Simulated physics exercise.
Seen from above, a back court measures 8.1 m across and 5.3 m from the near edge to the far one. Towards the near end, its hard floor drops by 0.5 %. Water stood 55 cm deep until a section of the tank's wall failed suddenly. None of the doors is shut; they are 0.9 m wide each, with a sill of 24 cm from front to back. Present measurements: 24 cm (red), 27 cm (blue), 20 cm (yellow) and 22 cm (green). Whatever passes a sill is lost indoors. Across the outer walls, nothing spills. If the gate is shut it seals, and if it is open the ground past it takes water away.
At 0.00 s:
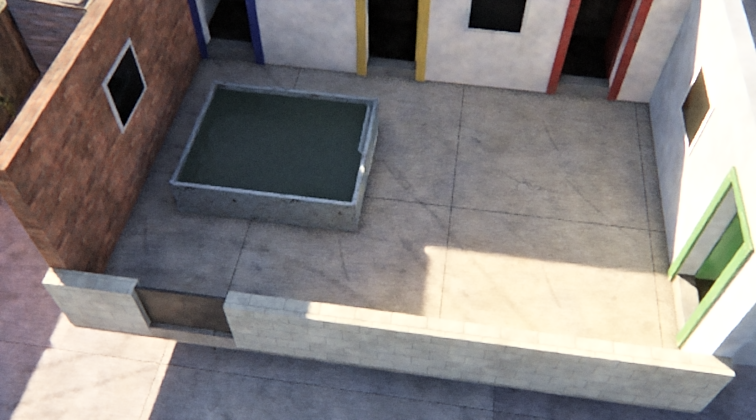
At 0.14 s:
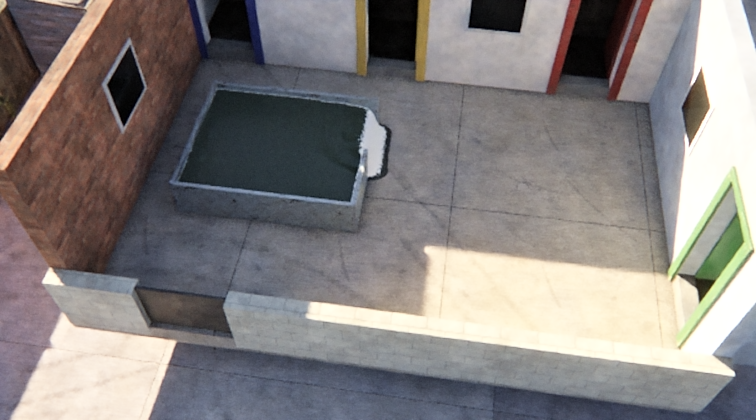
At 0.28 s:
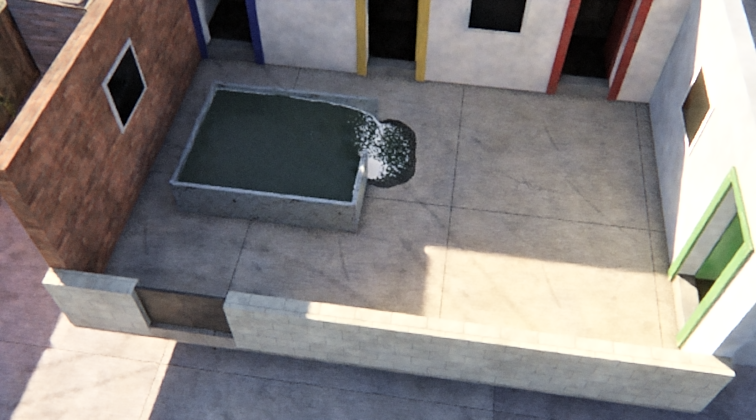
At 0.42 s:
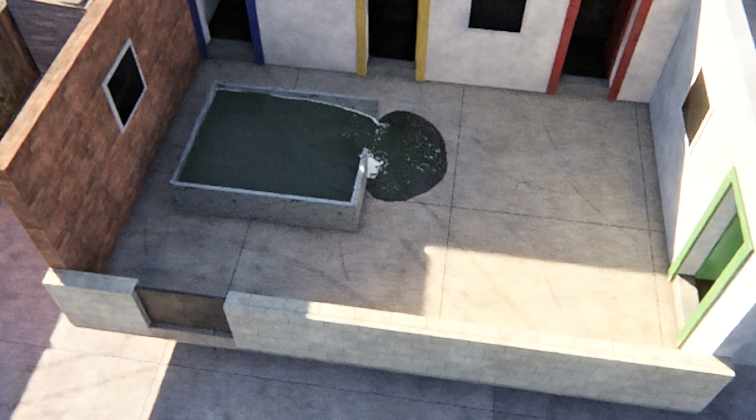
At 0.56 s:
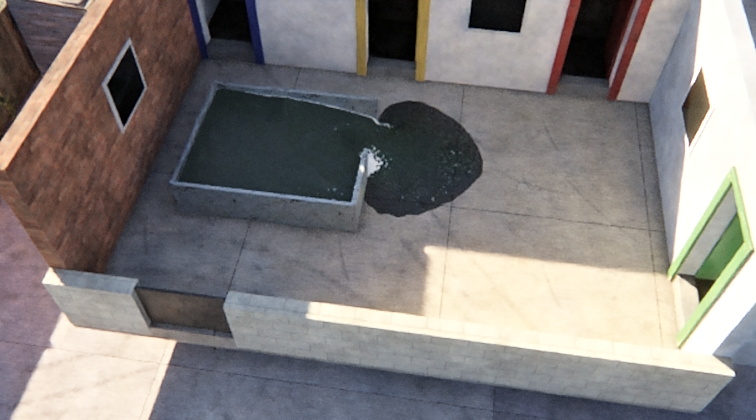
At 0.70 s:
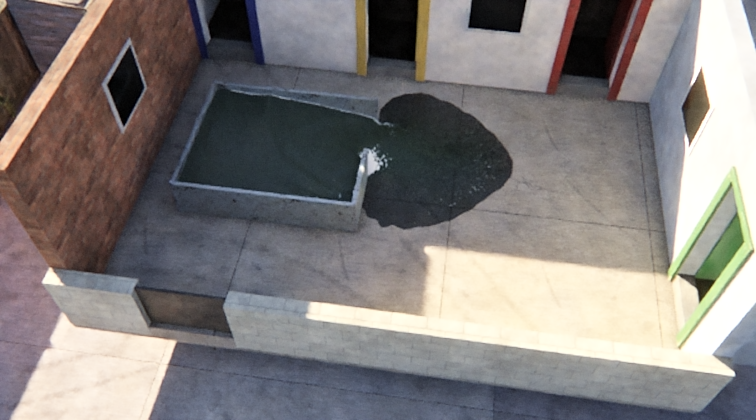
In this clip, seen from above, dark water sits still in a raised rectangular tank in a walled courtyard, then pours through a gap in its right side and spreads rightward across the floor in a widening dark pool.
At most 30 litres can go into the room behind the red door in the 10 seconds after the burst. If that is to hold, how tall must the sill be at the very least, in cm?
Close to 11 cm is just enough.
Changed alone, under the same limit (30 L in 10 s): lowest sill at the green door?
Green door - some 11.5 centimetres.
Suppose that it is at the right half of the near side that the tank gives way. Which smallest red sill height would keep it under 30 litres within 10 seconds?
Required height: Approx. 7.5 cm.
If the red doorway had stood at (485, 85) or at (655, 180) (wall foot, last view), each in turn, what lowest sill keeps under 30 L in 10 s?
9.5 and 14.0 cm.
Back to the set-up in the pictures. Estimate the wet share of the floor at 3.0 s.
Approximately 50 %.
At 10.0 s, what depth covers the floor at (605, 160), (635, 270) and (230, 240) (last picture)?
About 8, 11 and 5 cm.
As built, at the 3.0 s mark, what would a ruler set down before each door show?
Depth (cm): Red 11 / blue 0 / yellow 2 / green 11.
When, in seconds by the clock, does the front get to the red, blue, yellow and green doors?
Red 1.8 s, blue not within the 10 s, yellow 2.0 s, green 2.6 s.
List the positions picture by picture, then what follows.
In the first frame, still water, 55 cm deep, in the tank at (280, 142); the red door at (595, 51) is dry.
In the second frame, the front is at (380, 174), 0.3 m from the gap at (369, 144); 0.2 m2 of floor is wet, 55 cm left at the back.
In the third frame, water pours out at (369, 144) and has run 0.7 m, to (407, 175); about 9 cm deep outside, 55 cm at the back.
In the fourth frame, the gap is at (369, 145), the front 1.2 m out at (442, 167); the back of the tank holds 55 cm.
In the fifth frame, water pours out at (369, 145) and has run 1.8 m, to (475, 174); about 5 cm deep outside, 55 cm at the back.
In the sixth frame, the front is at (505, 174), 2.2 m from the gap at (369, 144); 3.9 m2 of floor is wet, 55 cm left at the back; the red door at (595, 51), 4.0 m from the gap, is still 2.0 m from the nearest water.
After 1.4 s water covers 30 % of the floor, deepest (31 cm) near (382, 144); it has not reached the red door.
After 3.0 s water covers 50 % of the floor, deepest (32 cm) near (631, 118); 11 cm at the red door, 0 litres in over its 24 cm sill.
After 10.0 s water covers 90 % of the floor, deepest (14 cm) near (644, 378); 7 cm at the red door, 0 litres in over its 24 cm sill.
At the red door as built, the water arrived by 1.8 s and peaked near 18 cm at 4.6 s.
With a sill of 10 cm, 44 litres would have come in within the 10 s; with 13.5 cm, 14 litres. So under 30 litres takes about 11 cm.
